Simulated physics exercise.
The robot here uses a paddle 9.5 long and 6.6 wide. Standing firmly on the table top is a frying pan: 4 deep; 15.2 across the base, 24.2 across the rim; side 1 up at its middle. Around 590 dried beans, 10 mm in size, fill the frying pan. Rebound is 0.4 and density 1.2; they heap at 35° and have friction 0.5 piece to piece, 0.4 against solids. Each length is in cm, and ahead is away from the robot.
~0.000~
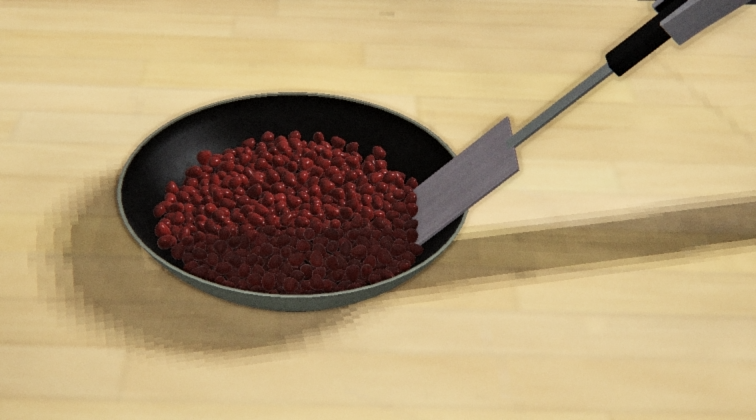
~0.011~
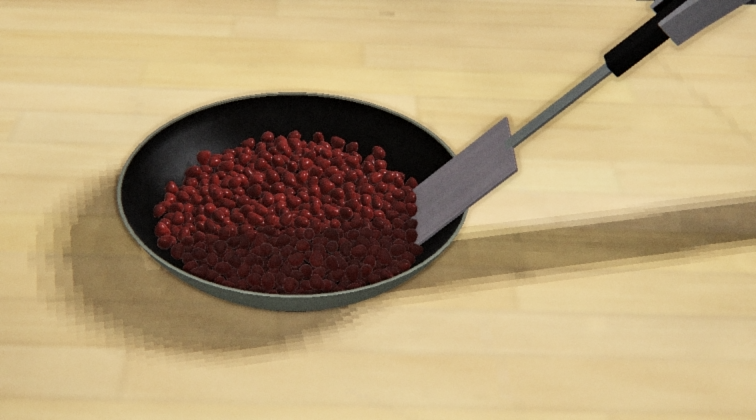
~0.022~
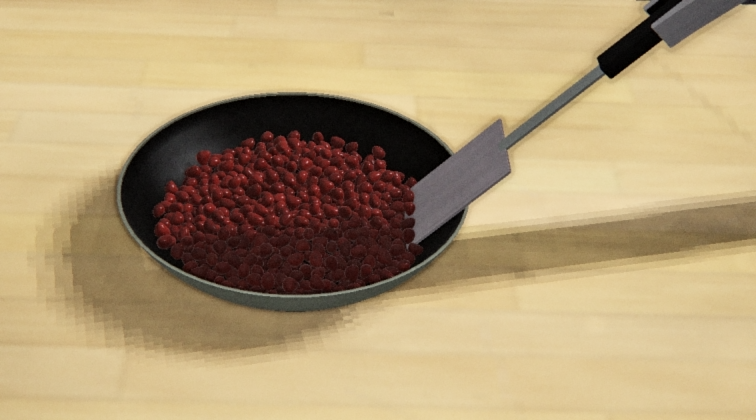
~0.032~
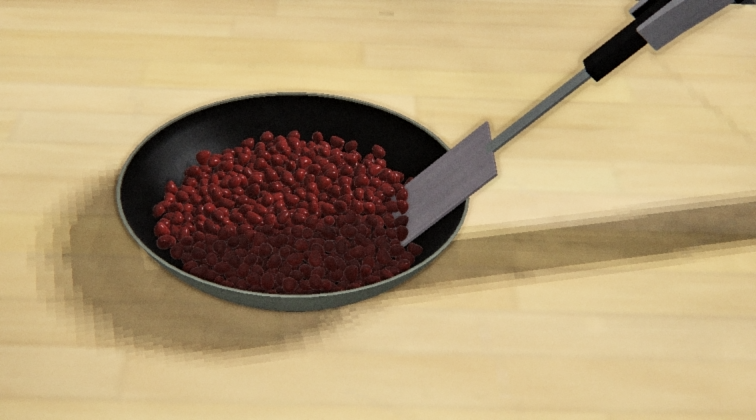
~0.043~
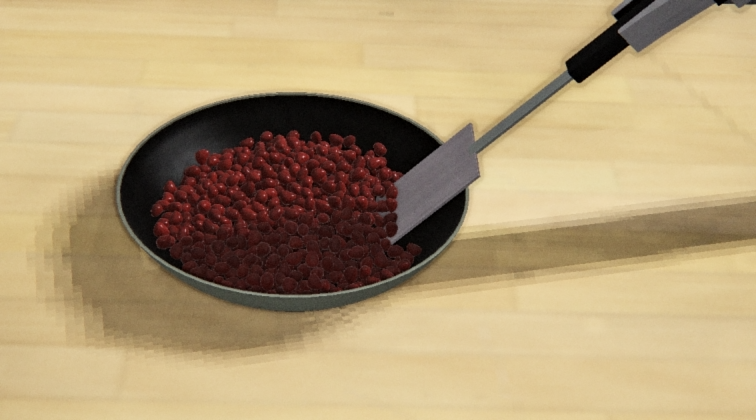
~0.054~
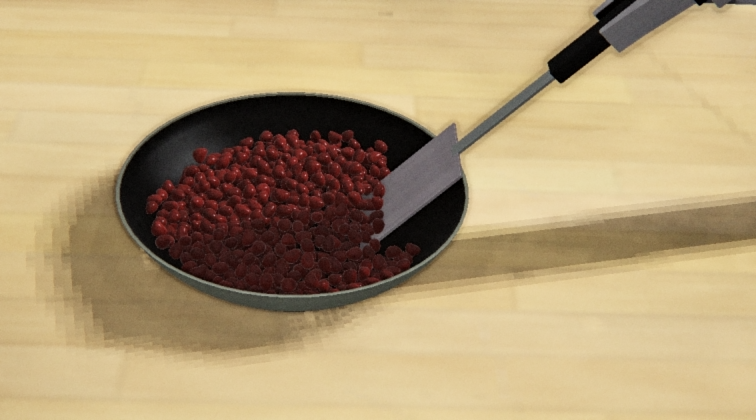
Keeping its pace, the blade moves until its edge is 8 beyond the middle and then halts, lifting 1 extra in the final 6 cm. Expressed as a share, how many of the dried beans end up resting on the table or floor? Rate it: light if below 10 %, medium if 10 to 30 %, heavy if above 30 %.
Rating: Medium.
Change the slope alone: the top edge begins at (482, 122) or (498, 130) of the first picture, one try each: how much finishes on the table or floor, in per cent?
About 25% and 25%.
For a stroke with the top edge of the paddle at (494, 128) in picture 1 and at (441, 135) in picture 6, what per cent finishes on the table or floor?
Off the vessel, on the table or floor: Some 25 percent.
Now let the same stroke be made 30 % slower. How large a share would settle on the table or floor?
I'd expect near 15 per cent.
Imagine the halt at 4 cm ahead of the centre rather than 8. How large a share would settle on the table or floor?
0 %, roughly.
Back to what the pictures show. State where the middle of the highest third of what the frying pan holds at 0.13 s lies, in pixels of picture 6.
The middle sits at approx. (231, 193).
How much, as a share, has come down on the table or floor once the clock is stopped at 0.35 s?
About 20 per cent.
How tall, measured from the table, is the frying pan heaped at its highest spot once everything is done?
Roughly 5.0 cm.
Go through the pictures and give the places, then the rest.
Paddle top edge at (513, 142), sloping 47°; upper third of the load around (303, 204), from x 160 to 415, top at y 135; 593 in the frying pan, in the first picture.
Paddle top edge at (512, 143), sloping 47°; upper third of the load around (302, 204), from x 160 to 415, top at y 135, in the second picture.
Paddle top edge at (506, 144), sloping 47°; upper third of the load around (304, 203), from x 160 to 415, top at y 135, in the third picture.
Paddle top edge at (492, 147), sloping 47°; upper third of the load around (311, 206), from x 160 to 415, top at y 135, in the fourth picture.
Paddle top edge at (475, 149), sloping 47°; upper third of the load around (310, 202), from x 155 to 415, top at y 135, in the fifth picture.
Paddle top edge at (458, 149), sloping 47°; upper third of the load around (303, 200), from x 150 to 410, top at y 135; 593 in the frying pan, in the sixth picture.
After 0.09 s, sloping 47°, highest piece 6 above the table; 593 in the frying pan.
After 0.13 s, sloping 47°, highest piece 6 above the table; 593 in the frying pan.
After 0.35 s, sloping 47°, highest piece 9 above the table; 457 in the frying pan, 126 on the table or floor, 10 on the blade or in flight.
After 1.40 s, sloping 47°, highest piece 5 above the table; 457 in the frying pan, 136 on the table or floor.
At rest, 457 in the frying pan, 136 on the table or floor. That is 23 % on the table or floor.
